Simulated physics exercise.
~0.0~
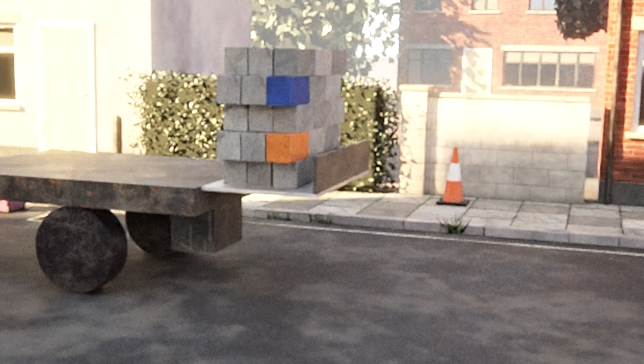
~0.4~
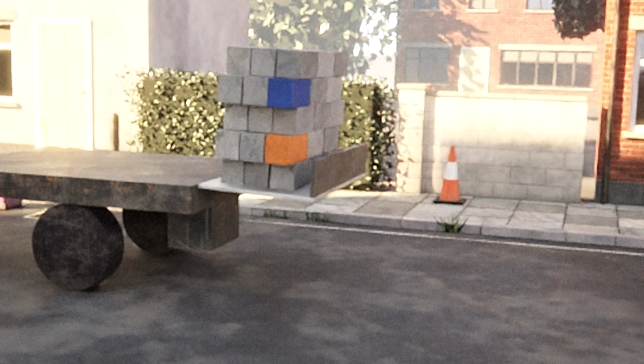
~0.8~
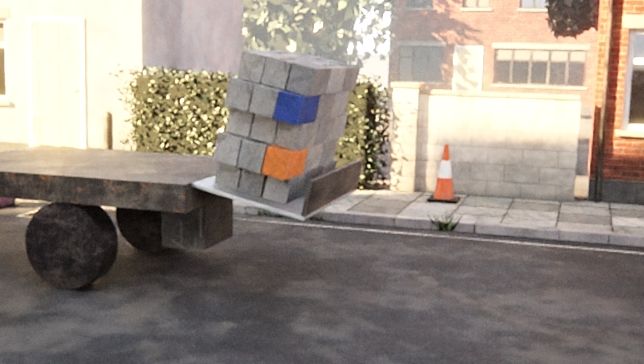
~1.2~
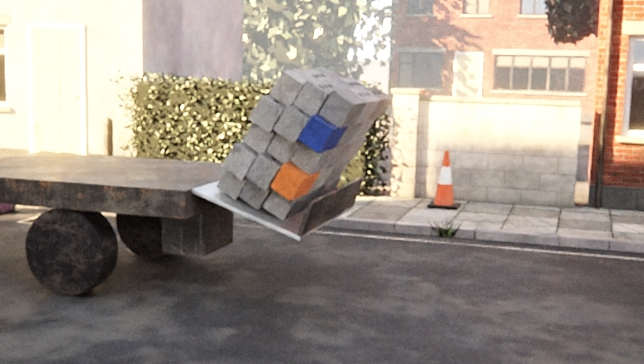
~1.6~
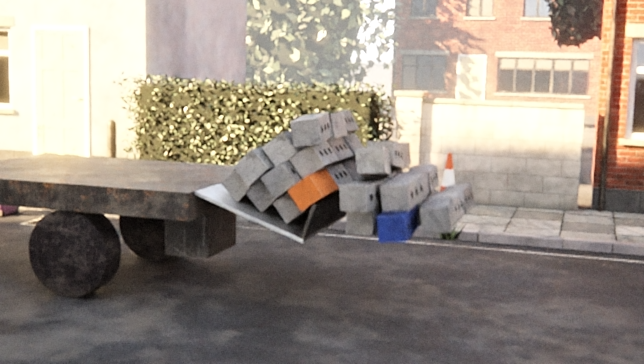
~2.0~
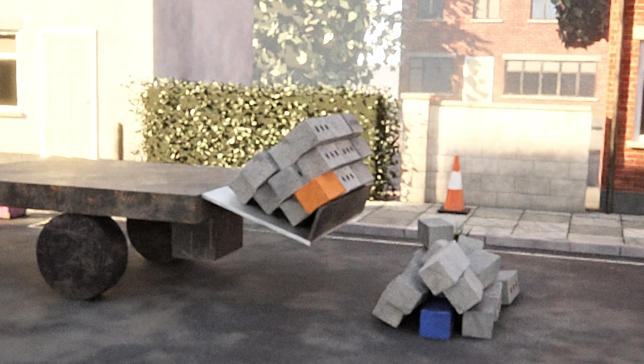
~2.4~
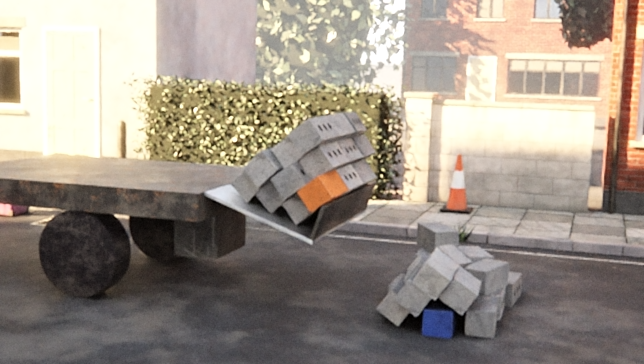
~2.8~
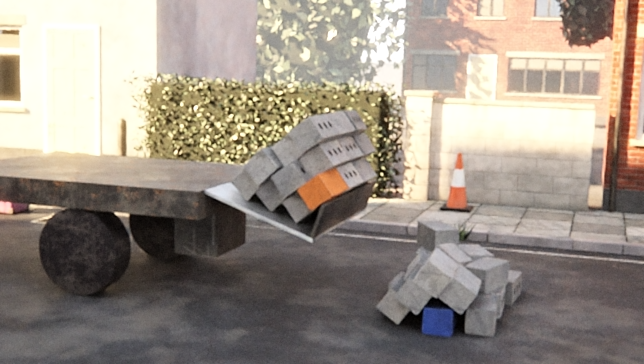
At the start, a neat stack of loose grey concrete blocks, one blue and one orange, stands on a level flap at the back of a flatbed beside a road. The flap tilts down to the right, and the whole stack leans with it. The blocks tip further, then the upper ones topple off the right side, the blue block among them. They land in a small heap on the road, with the blue block at its base. The rest, including the orange block, stay slumped together on the sloping flap, and everything lies still.
